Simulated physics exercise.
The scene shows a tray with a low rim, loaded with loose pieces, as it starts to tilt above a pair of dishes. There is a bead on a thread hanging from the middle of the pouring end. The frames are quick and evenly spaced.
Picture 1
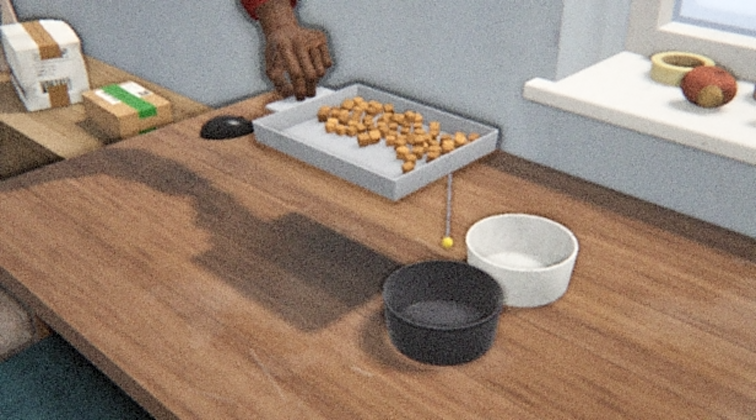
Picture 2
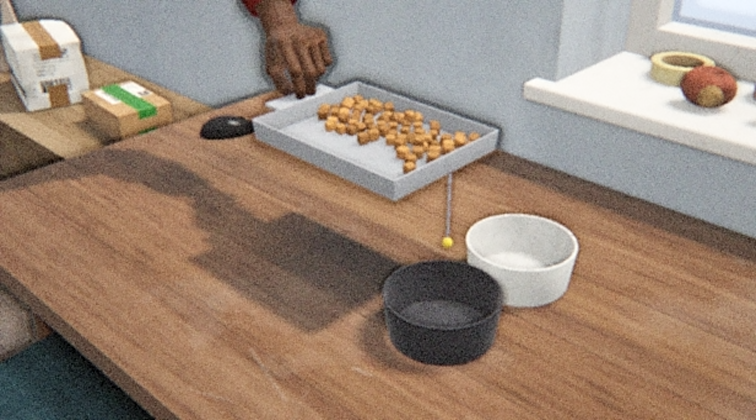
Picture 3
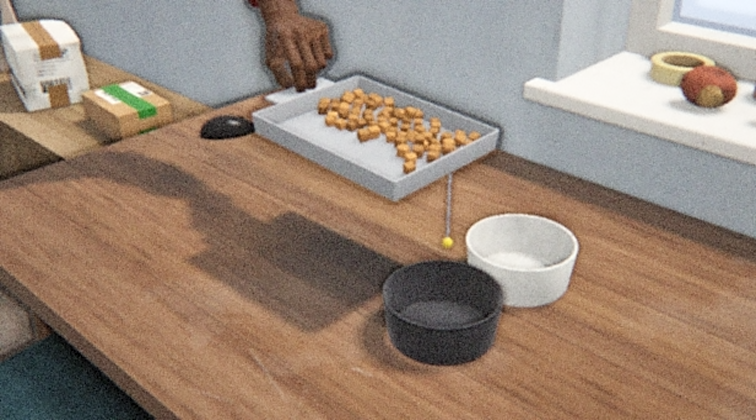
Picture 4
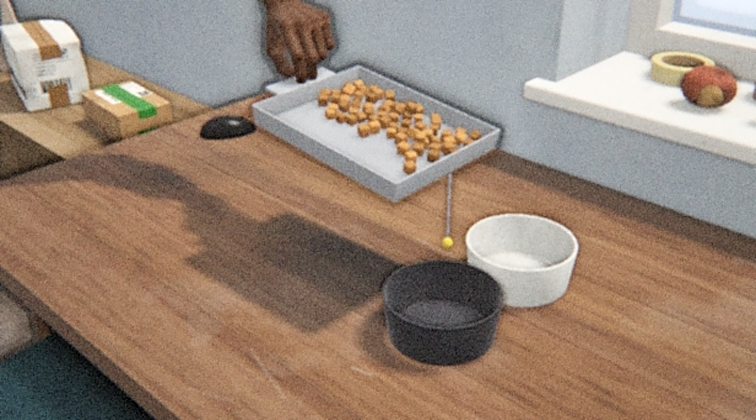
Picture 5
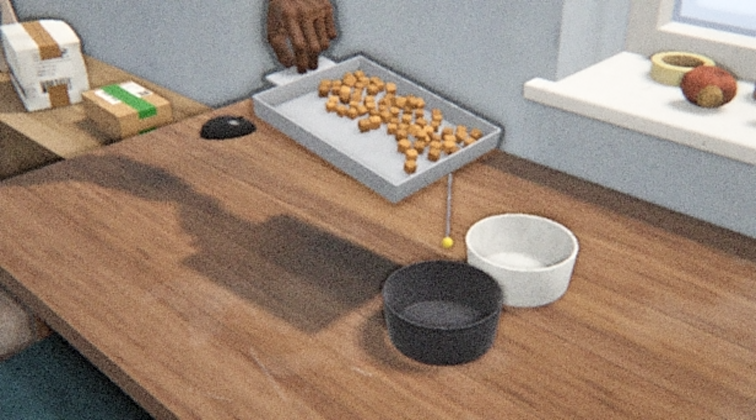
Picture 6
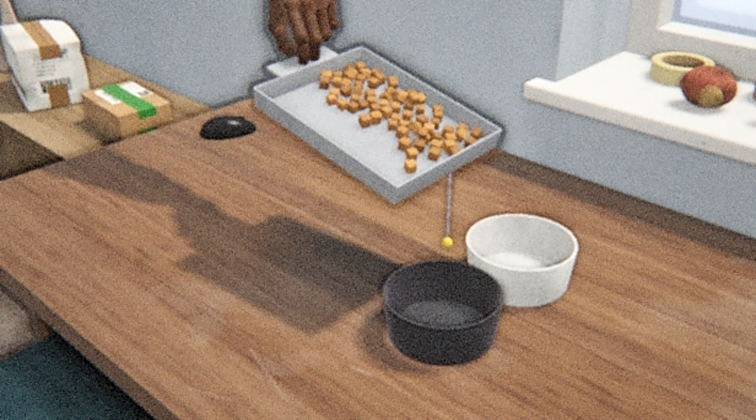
A hand held a gray tray of brown cubes above a wooden table with a black dish and a white dish, then slowly raised the back of the tray, tilting it a little toward the front.
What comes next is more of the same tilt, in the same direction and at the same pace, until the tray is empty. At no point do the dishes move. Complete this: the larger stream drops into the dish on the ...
... left.
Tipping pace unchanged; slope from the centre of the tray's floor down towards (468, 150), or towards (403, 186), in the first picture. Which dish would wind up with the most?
Results - the dish on the right side first, the dish on the left side second.
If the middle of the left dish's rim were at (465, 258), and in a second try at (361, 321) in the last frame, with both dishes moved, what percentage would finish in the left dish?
You'd get 20 in a hundred the first time and 10 in a hundred the second.
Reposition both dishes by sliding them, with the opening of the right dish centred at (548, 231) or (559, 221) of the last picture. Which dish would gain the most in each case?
First try: The leftmost dish. Second try: The leftmost dish.
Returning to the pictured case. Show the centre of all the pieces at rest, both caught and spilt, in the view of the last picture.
Roughly at (482, 327), give or take.
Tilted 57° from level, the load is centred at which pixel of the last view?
At about (434, 137).
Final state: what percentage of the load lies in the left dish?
That share is close to 50 %.
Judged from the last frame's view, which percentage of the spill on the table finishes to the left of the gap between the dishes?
Roughly 0 percent.
Just after the last frame, tray tipped steeply; every one on the tray.
A moment on, tray tipped right over; every one on the tray.
Further on, tray tipped past a quarter turn; roughly half in the left dish; about a tenth in the right dish; roughly a third outside both.
When it is over, tray tipped past a quarter turn; roughly half in the left dish; about a tenth in the right dish; roughly a third outside both.
